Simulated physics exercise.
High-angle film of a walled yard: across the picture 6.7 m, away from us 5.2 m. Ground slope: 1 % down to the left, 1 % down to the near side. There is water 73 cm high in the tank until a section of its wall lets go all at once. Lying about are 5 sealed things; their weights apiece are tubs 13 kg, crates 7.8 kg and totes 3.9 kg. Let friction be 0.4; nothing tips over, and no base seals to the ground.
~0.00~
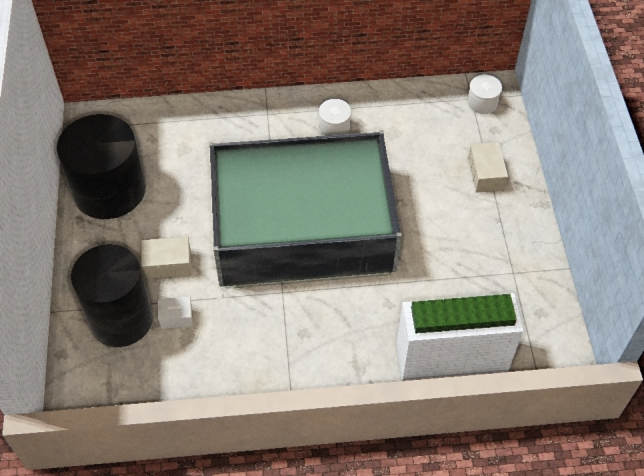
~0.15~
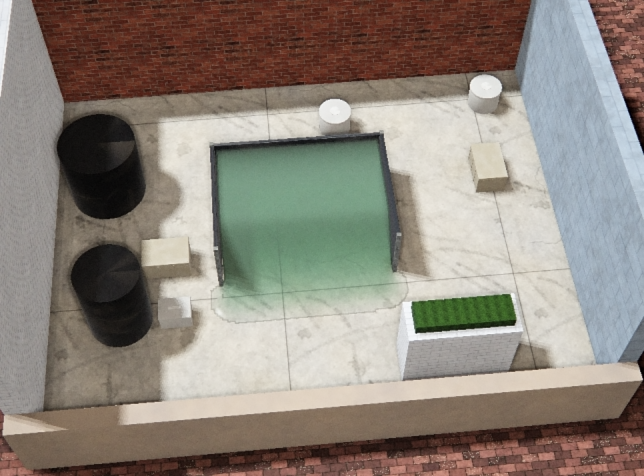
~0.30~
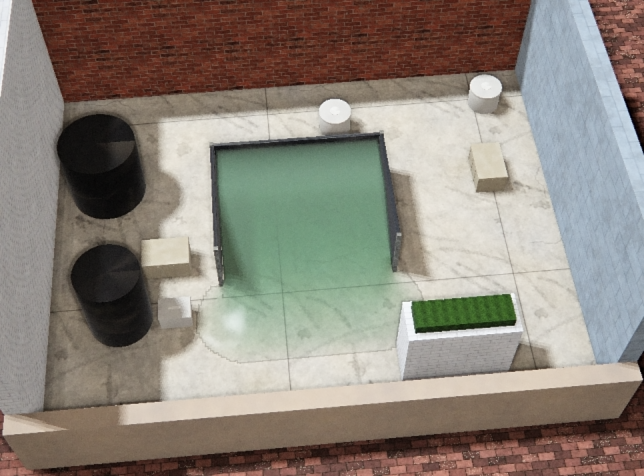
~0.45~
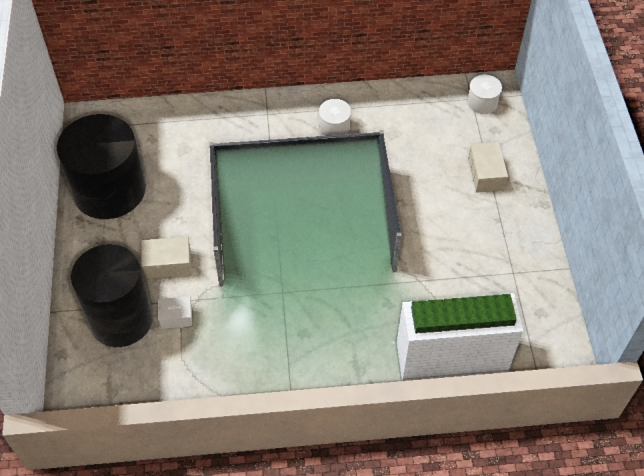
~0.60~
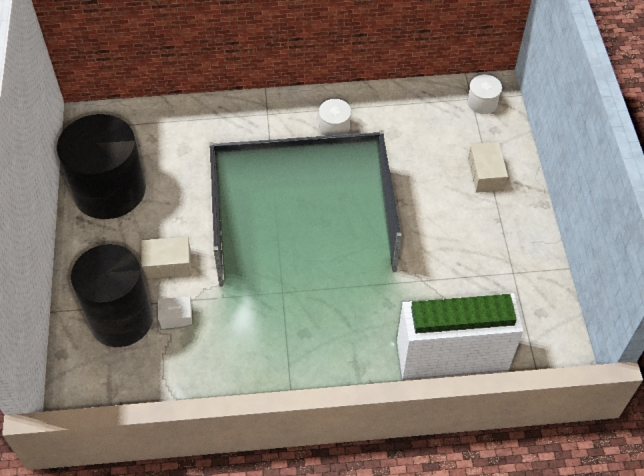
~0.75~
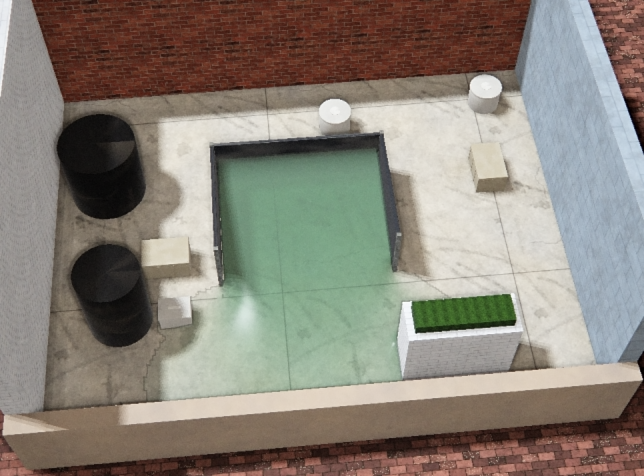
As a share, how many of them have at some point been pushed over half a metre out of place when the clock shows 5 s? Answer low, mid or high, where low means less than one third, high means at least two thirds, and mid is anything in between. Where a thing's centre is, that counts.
High.
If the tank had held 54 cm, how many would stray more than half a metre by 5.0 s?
In that case the number is 3.
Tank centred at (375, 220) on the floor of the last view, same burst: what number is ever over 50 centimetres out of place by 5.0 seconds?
Then the count would be 4.
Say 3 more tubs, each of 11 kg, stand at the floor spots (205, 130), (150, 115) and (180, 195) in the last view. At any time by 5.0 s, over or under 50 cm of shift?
Respectively: Doesn't reach it; doesn't reach it; tops it.
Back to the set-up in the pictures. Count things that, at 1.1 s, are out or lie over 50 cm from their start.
The count is 0.
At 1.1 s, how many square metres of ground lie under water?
Around 11.0 m2 of it.
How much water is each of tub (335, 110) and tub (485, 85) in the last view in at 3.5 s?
About 0 and 1 cm.
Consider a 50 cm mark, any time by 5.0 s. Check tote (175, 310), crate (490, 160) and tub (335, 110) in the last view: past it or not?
The first is beyond the limit, the second beyond the limit, and the third inside the limit.
After 1.1 s 0 of 5 are over 50 cm from their spots; 0 afloat.
After 2.2 s 0 of 5 are over 50 cm from their spots; 0 afloat.
After 3.5 s 2 of 5 are over 50 cm from their spots; 0 afloat.
After 5.0 s 4 of 5 are over 50 cm from their spots, and 4 have been at some point; 2 afloat.
